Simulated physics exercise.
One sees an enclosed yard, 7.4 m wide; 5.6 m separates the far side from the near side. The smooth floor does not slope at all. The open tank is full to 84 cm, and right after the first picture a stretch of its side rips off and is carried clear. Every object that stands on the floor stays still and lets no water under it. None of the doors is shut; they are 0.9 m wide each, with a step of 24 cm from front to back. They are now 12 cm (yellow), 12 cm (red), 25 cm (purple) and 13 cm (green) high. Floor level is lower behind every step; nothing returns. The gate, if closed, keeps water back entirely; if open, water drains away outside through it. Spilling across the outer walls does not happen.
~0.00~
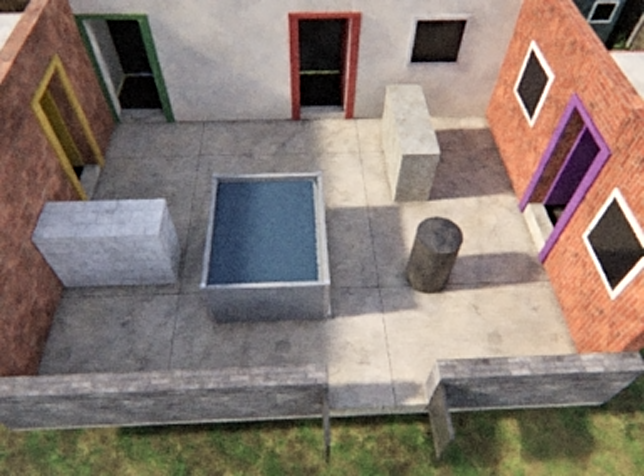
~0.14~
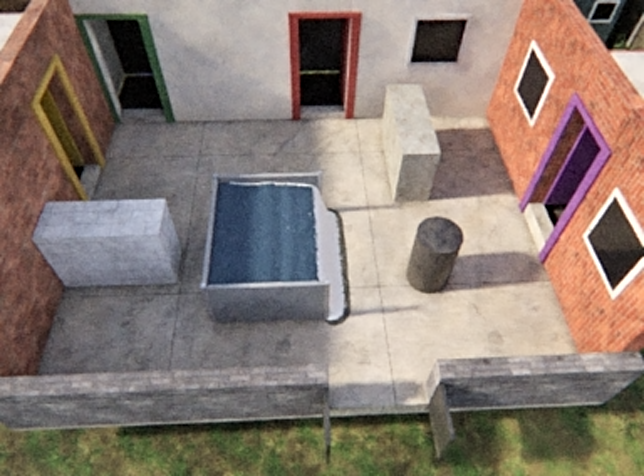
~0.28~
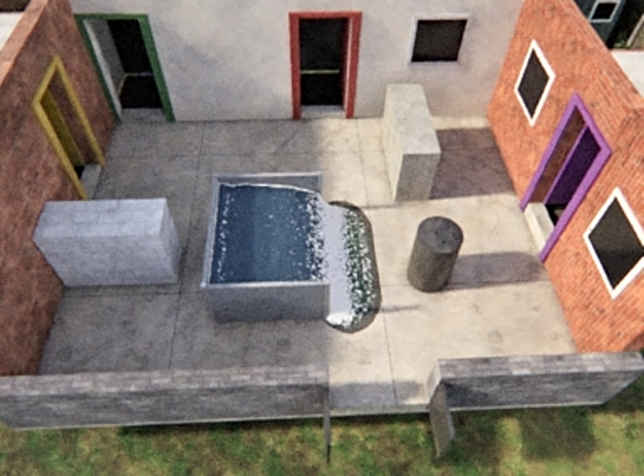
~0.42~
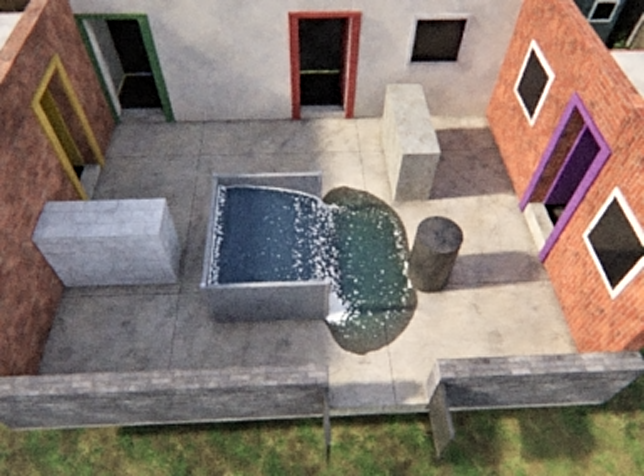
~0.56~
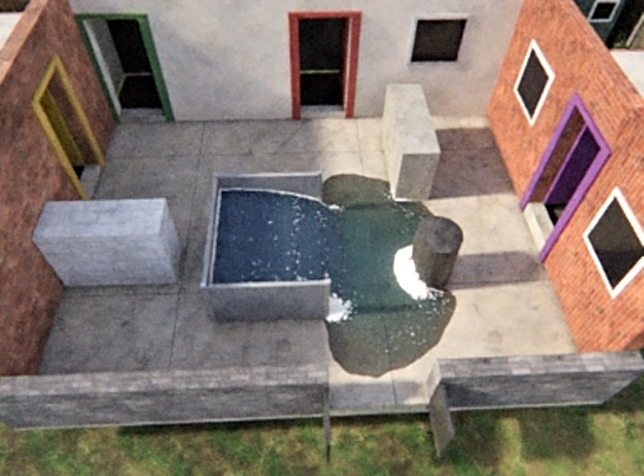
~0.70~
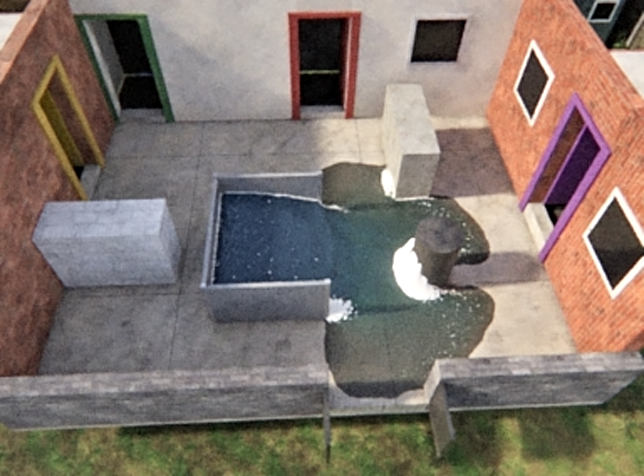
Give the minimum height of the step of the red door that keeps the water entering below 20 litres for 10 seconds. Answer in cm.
Minimum height: About 8 cm.
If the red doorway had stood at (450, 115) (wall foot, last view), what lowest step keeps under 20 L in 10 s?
Around 18 cm would do it.
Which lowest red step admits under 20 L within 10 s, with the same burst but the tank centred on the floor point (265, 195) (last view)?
I'd put it at close to 20 cm.
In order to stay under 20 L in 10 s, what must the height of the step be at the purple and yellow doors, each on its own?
You'd want about 29 centimetres at purple and about 6.5 centimetres at yellow.
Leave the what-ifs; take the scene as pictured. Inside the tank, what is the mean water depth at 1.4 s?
Roughly 30 cm.
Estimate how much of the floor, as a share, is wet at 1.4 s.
Approximately 35 % of it.
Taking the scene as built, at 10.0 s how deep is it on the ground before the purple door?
Depth: Near 5.0 cm.
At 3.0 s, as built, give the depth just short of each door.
Centimetres: Yellow = 0, red = 8, purple = 23, green = 0.
After 1.4 s water covers 35 % of the floor, deepest (66 cm) near (589, 378); it has not reached the red door.
After 3.0 s water covers 50 % of the floor, deepest (34 cm) near (545, 268); 8 cm at the red door, 0 litres in over its 12 cm step.
After 10.0 s water covers 95 % of the floor, deepest (14 cm) near (89, 246); 3 cm at the red door, 2 litres in over its 12 cm step.
At the red door as built, the water arrived by 1.9 s and peaked near 12 cm at 6.0 s.
With a step of 6.5 cm, 35 litres would have come in within the 10 s; with 10.5 cm, 6 litres. So under 20 litres takes about 8 cm.
